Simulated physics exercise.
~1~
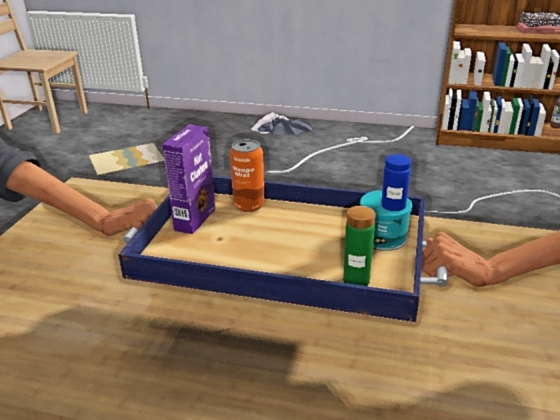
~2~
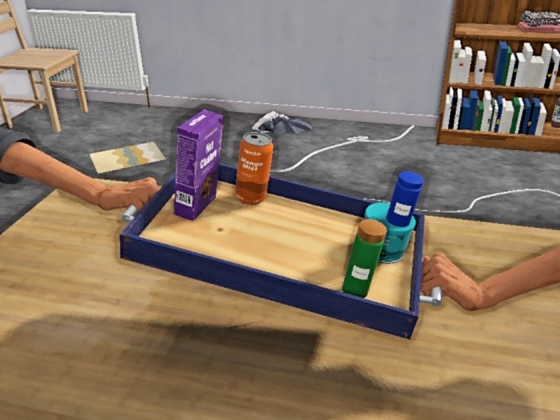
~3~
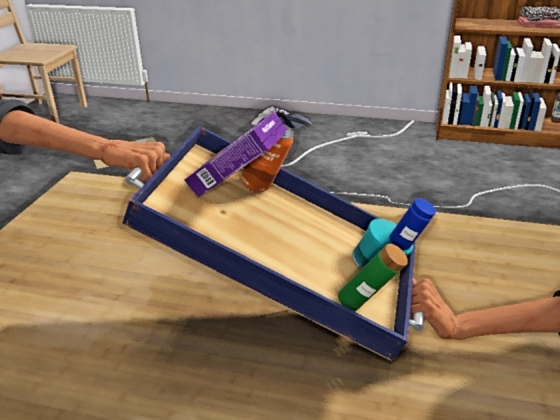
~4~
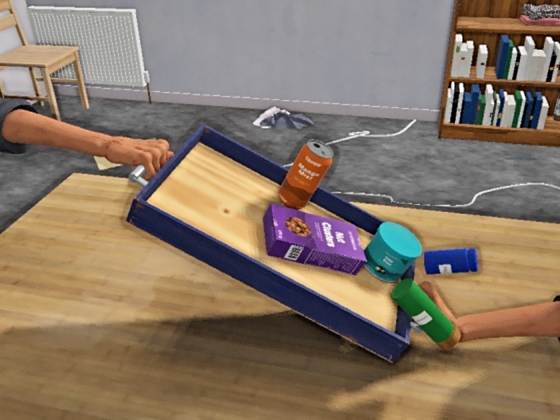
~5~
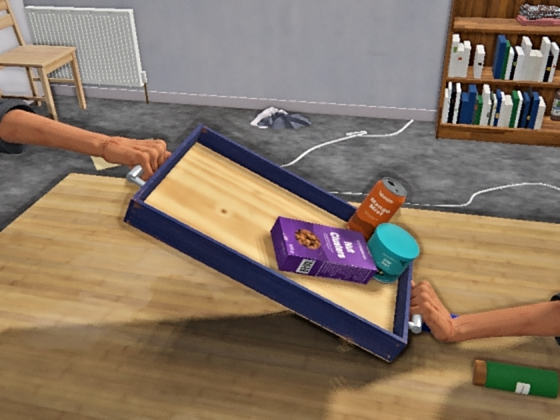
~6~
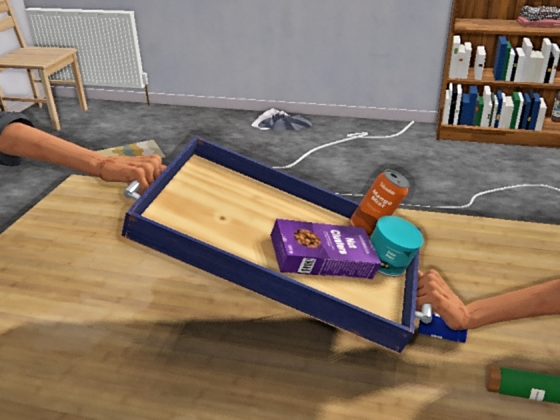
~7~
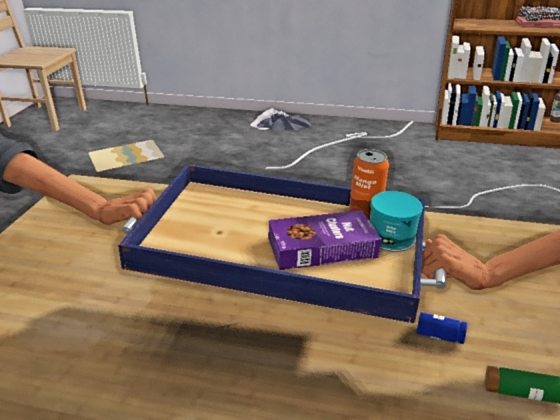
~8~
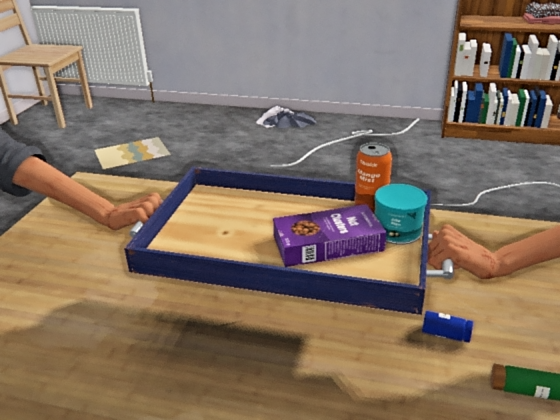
In a room with a bookcase and radiator, two hands tipped a tray steeply to the right, toppling a purple packet, sliding an orange can across and spilling blue and green shakers onto the table, then levelled it with packet, can and turquoise tub aboard.
